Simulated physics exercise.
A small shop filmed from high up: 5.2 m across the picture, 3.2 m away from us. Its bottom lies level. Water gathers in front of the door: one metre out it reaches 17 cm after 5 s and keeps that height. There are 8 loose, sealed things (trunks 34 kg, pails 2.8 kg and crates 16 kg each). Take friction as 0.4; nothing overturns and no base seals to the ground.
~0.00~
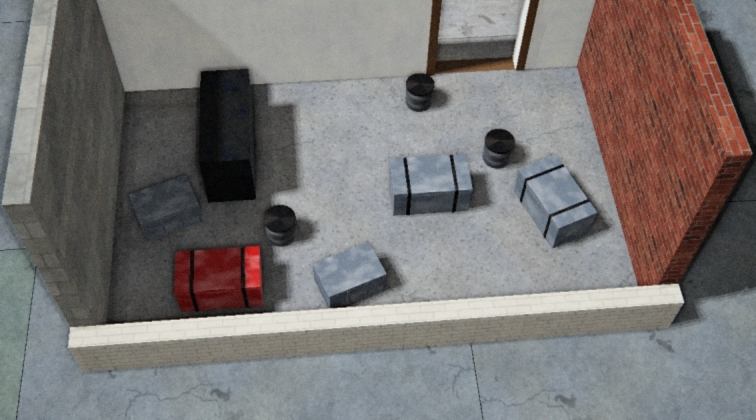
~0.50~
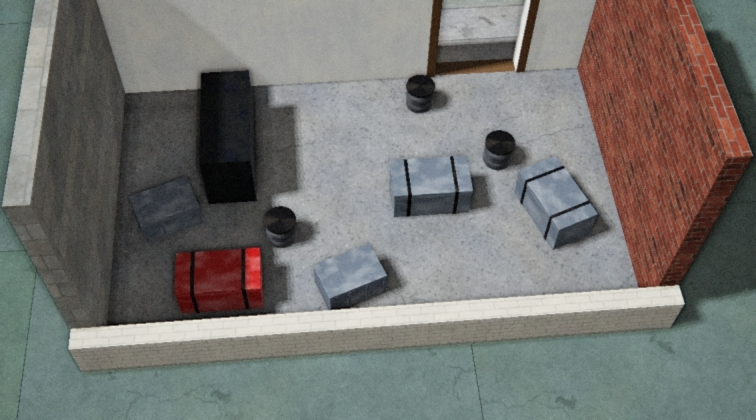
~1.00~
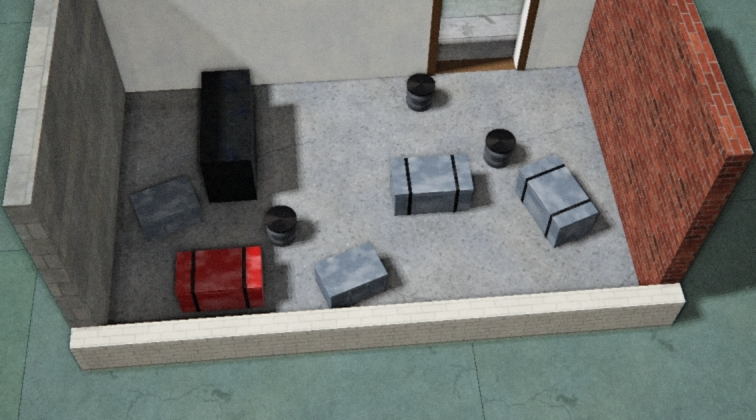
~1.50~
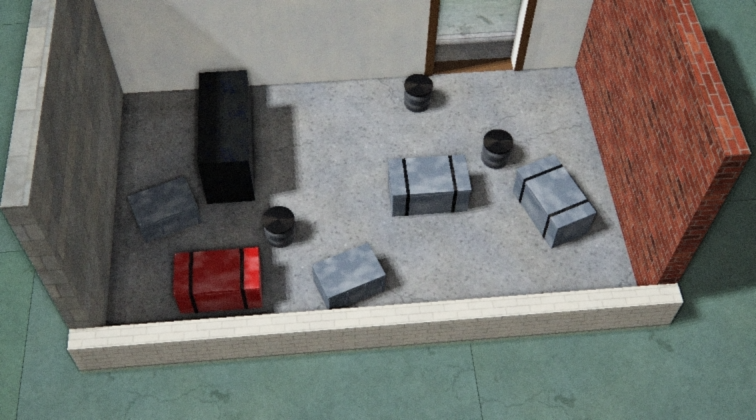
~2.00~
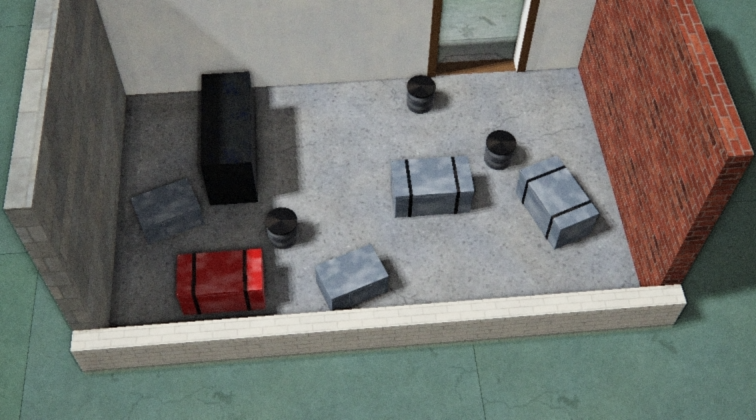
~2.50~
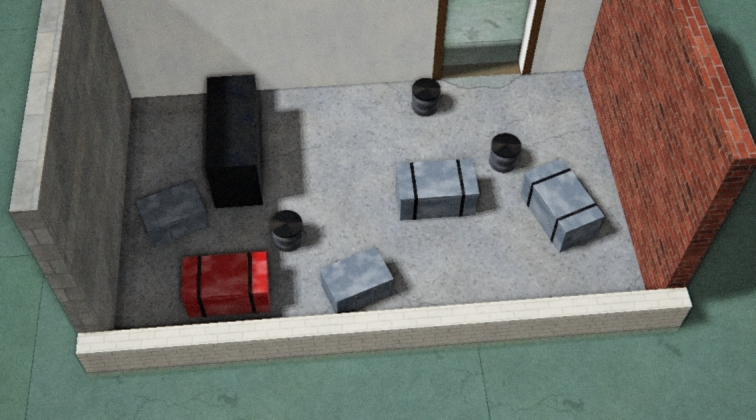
In the video, a red trunk, grey crates, dark pails and a tall black object sit still on the floor of a small shop seen from above, while the view shifts slightly and a little water appears by the door.
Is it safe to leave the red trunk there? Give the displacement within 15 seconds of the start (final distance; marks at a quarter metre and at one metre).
The red trunk holds its place.
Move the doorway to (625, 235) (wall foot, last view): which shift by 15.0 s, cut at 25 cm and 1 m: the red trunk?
Then the red trunk stays put.
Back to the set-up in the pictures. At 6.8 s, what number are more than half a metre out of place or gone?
By then 1.
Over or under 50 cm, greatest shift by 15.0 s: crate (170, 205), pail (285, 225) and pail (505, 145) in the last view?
In turn: Short of it, over, past it.
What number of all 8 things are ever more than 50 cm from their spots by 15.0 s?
5 of them.
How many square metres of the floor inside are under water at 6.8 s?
Roughly 8.5 m2.
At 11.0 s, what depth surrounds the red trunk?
Roughly 3 cm.
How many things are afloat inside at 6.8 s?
At that moment 0.
After 3.5 s the red trunk is near (225, 275), 0.0 m from its start, aground; 0 afloat.
After 6.8 s the red trunk is near (225, 275), 0.0 m from its start, aground; 0 afloat.
After 11.0 s the red trunk is near (225, 275), 0.0 m from its start, aground; 2 afloat.
After 15.0 s the red trunk is near (225, 275), 0.0 m from its start, aground; 5 afloat.
